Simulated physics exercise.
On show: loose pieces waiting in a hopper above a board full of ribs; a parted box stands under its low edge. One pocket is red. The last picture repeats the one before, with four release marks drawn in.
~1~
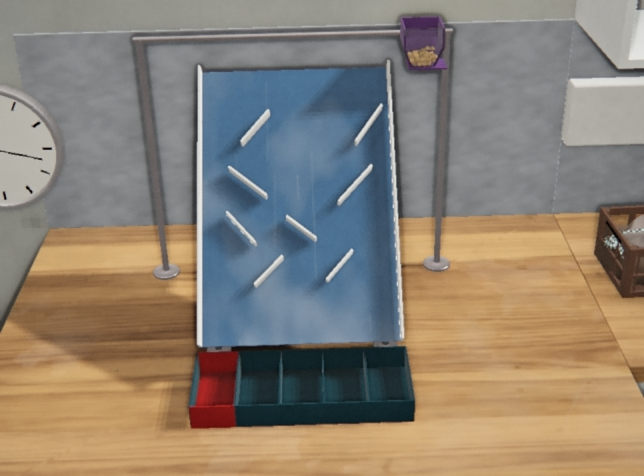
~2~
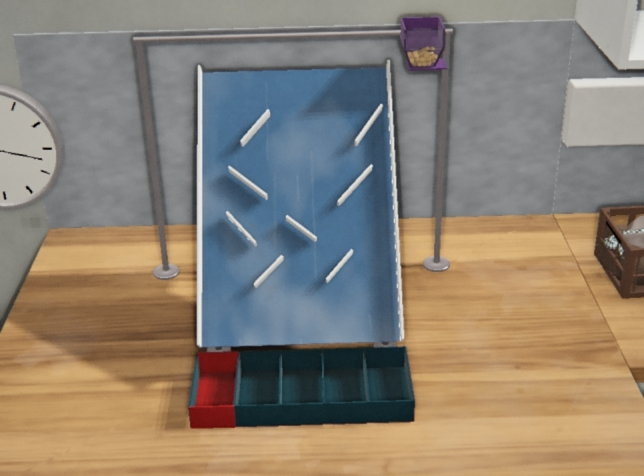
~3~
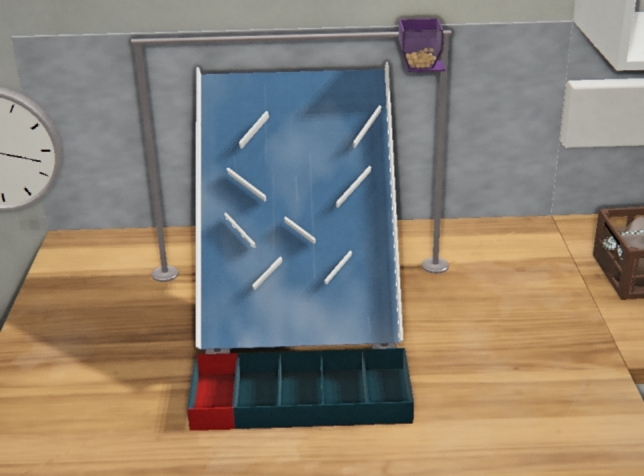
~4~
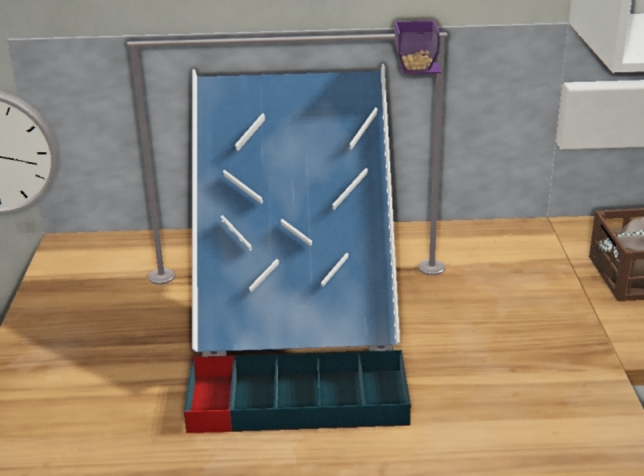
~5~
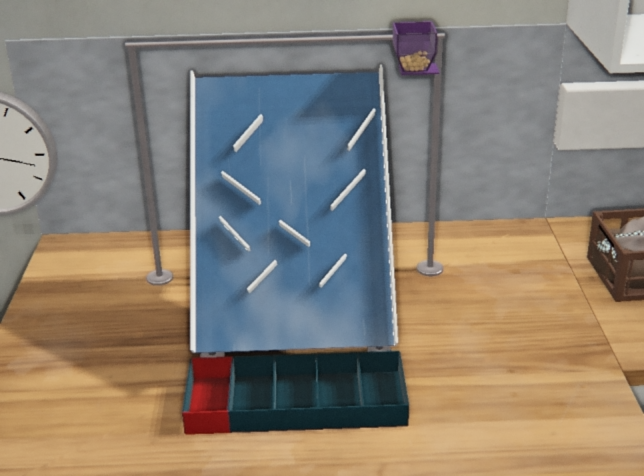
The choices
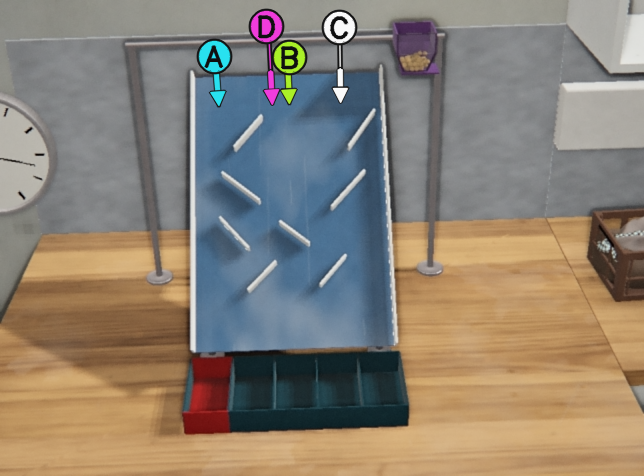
At first, a purple hopper of dried chickpeas hangs at the upper right above a tilted blue board with white ribs, while a box with one red pocket and four dark green ones sits below. The view then drifts very slightly, but the chickpeas stay in the hopper and nothing else visibly moves.
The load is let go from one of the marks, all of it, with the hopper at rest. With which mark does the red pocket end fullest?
Mark A.
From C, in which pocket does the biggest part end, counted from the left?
The third from the left.
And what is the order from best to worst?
The order is A, D, B, C.
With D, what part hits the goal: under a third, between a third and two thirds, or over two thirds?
Between a third and two thirds.
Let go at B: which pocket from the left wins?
It is the third one.
On the marked copy, mark A meets the board at (218, 100); mark B meets the board at (289, 98); mark C meets the board at (340, 97); mark D meets the board at (272, 99).
With A, the bulk in the red pocket, a small share in other pockets, only a few outside the box.
With B, close to a quarter in the red pocket, the bulk in other pockets.
With C, none at all in the red pocket, all but a few in other pockets.
With D, close to a third in the red pocket, close to half in other pockets.
